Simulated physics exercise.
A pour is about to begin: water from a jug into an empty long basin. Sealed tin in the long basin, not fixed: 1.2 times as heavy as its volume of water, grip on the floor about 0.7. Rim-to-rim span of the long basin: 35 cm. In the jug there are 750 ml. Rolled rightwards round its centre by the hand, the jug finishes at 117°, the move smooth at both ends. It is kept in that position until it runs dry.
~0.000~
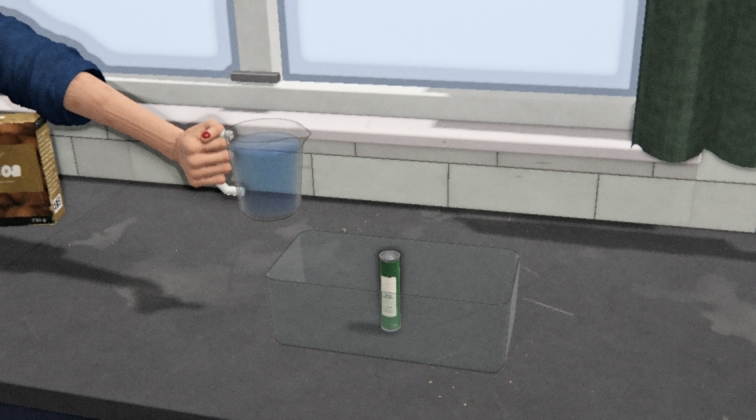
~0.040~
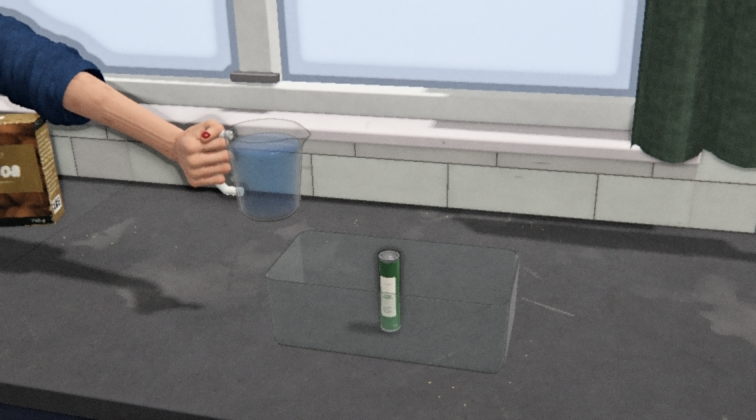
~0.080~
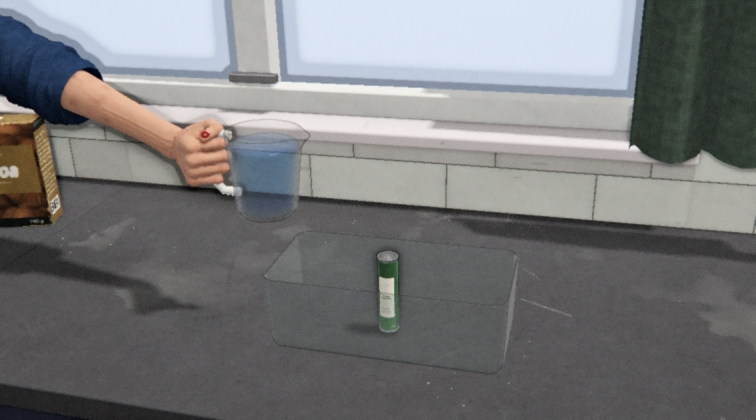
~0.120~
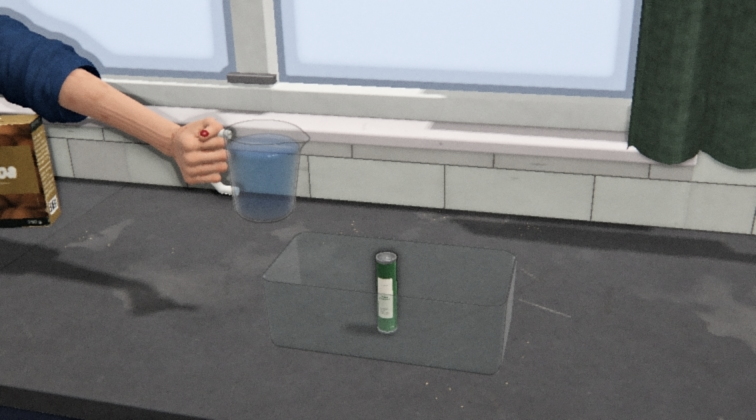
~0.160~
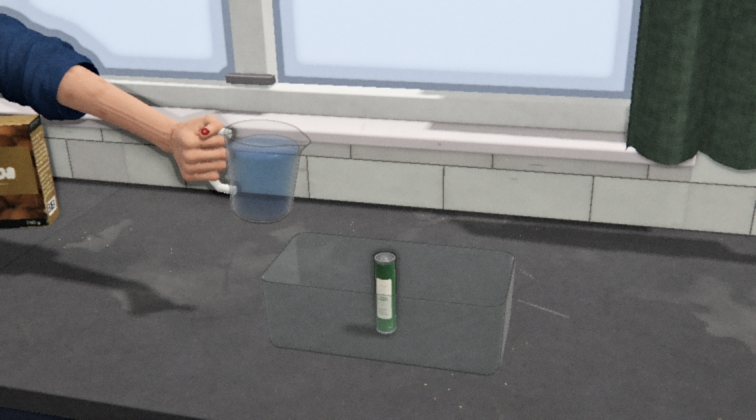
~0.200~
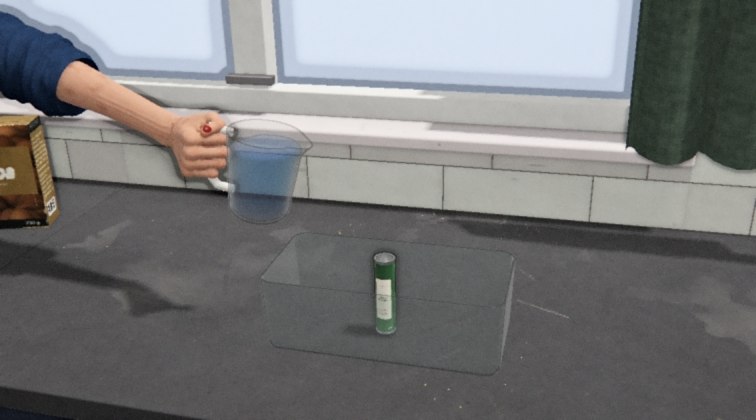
Hand holding a clear jug of blue water, tilting it slightly rightwards above an empty clear basin around a green tin.
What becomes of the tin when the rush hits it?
It will not come down.
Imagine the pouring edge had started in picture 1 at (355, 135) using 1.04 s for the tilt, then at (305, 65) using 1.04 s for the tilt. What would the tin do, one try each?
Run one: It tumbles. Run two: It tumbles.
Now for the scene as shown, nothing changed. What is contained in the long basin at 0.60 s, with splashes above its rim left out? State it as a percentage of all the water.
I'd estimate some 7 percent of the liquid.
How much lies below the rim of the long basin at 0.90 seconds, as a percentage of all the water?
Roughly 72 %.
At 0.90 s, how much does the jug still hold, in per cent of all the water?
14 per cent or thereabouts.
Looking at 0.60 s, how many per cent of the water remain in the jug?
Close to 74 percent of the liquid remains at that time.
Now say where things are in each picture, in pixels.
Tilt 0°; pouring edge (310, 134); surface from (234, 139) to (301, 144); the long basin's rim runs from (283, 253) to (515, 277); the tin's top is at (390, 259), in the first frame.
Tilt 0°; pouring edge (310, 135); surface from (234, 139) to (301, 144), in the second frame.
Tilt 2°; pouring edge (309, 137); surface from (233, 139) to (300, 145), in the third frame.
Tilt 4°; pouring edge (309, 139); surface from (233, 140) to (300, 147), in the fourth frame.
Tilt 7°; pouring edge (310, 142); surface from (232, 141) to (300, 148), in the fifth frame.
Tilt 10°; pouring edge (312, 146); surface from (234, 142) to (302, 149), in the sixth frame.
After 0.60 s the tilt is 73° and 75 per cent is still to pour; the tin stands where it began.
After 0.90 s the tilt is 112° and 14 per cent is still to pour; the tin stands 1 cm from where it began.
After 1.21 s the tilt is 117° and 0 per cent is still to pour; the tin stands where it began.
After 1.54 s the tilt is 117° and 0 per cent is still to pour; the tin stands 1 cm from where it began.
In the end the tin stands 1 cm from where it began.
